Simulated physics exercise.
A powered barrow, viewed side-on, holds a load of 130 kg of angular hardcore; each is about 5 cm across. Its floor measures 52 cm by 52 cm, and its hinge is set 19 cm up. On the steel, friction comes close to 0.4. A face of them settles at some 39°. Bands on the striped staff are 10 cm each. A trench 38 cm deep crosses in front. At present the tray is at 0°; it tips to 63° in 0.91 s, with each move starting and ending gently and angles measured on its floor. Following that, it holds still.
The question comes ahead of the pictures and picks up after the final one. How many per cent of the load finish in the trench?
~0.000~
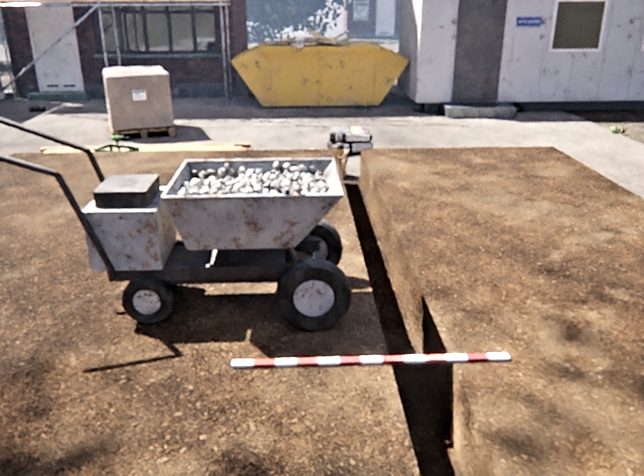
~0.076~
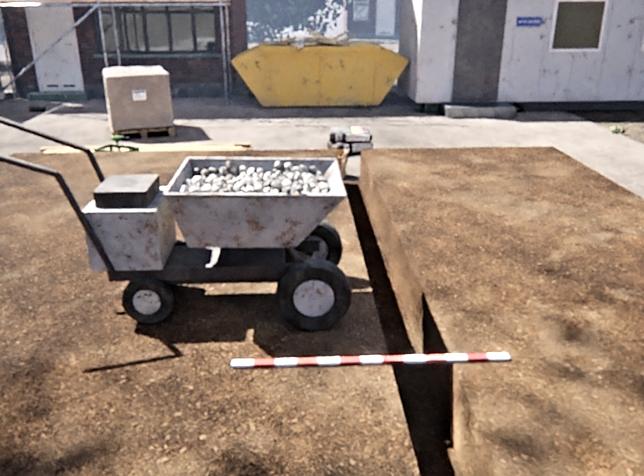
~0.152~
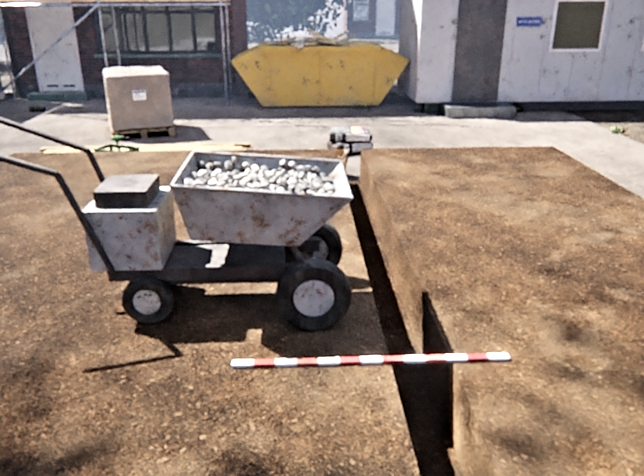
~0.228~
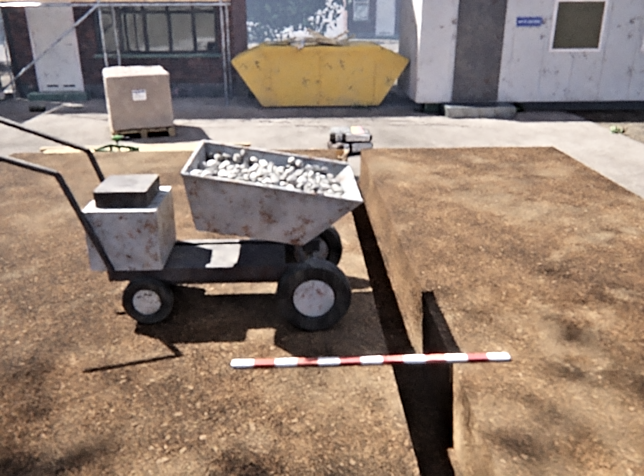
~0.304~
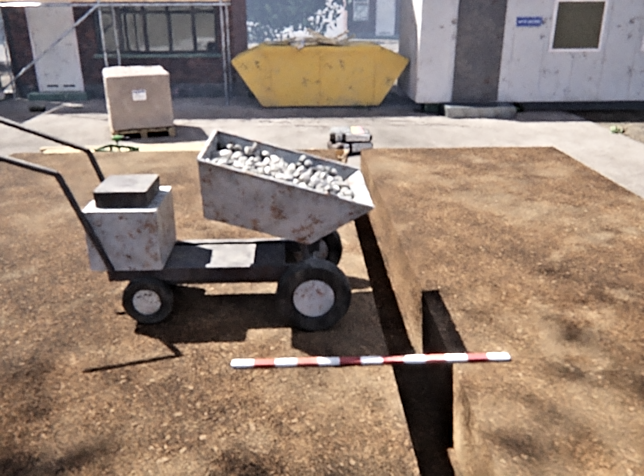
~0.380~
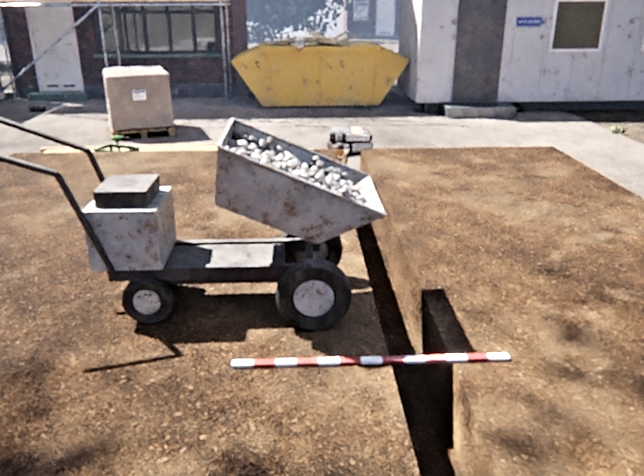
About 20 per cent.
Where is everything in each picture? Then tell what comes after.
In the first frame, lip at (343, 195), floor tilted 0°, highest stones at (280, 173).
In the second frame, lip at (345, 196), floor tilted 1°, highest stones at (262, 174); the stones move at 0.3 m/s on average.
In the third frame, the tray is at 5°, its lip at (352, 198); the top of the load is at (224, 170); the stones move at 0.5 m/s on average.
In the fourth frame, lip at (362, 202), floor tilted 10°, highest stones at (222, 164); the stones move at 0.7 m/s on average.
In the fifth frame, the tray is at 16°, its lip at (374, 207); the top of the load is at (229, 151); the stones move at 0.9 m/s on average.
In the sixth frame, the tray is at 24°, its lip at (385, 215); the top of the load is at (238, 144); the stones move at 0.9 m/s on average.
After 0.7 s the floor is at 53°; 100 % in the tray; the foremost stones are at (401, 234).
After 1.0 s the floor is at 63°; 90 % in the tray, 3 % in the trench, 7 % past the trench; the foremost stones are at (465, 292).
After 1.4 s the floor is at 63°; 57 % in the tray, 5 % in the trench, 38 % past the trench; the foremost stones are at (521, 288).
After 3.3 s the floor is at 63°; 40 % in the tray, 20 % in the trench, 40 % past the trench; the foremost stones are at (563, 280).
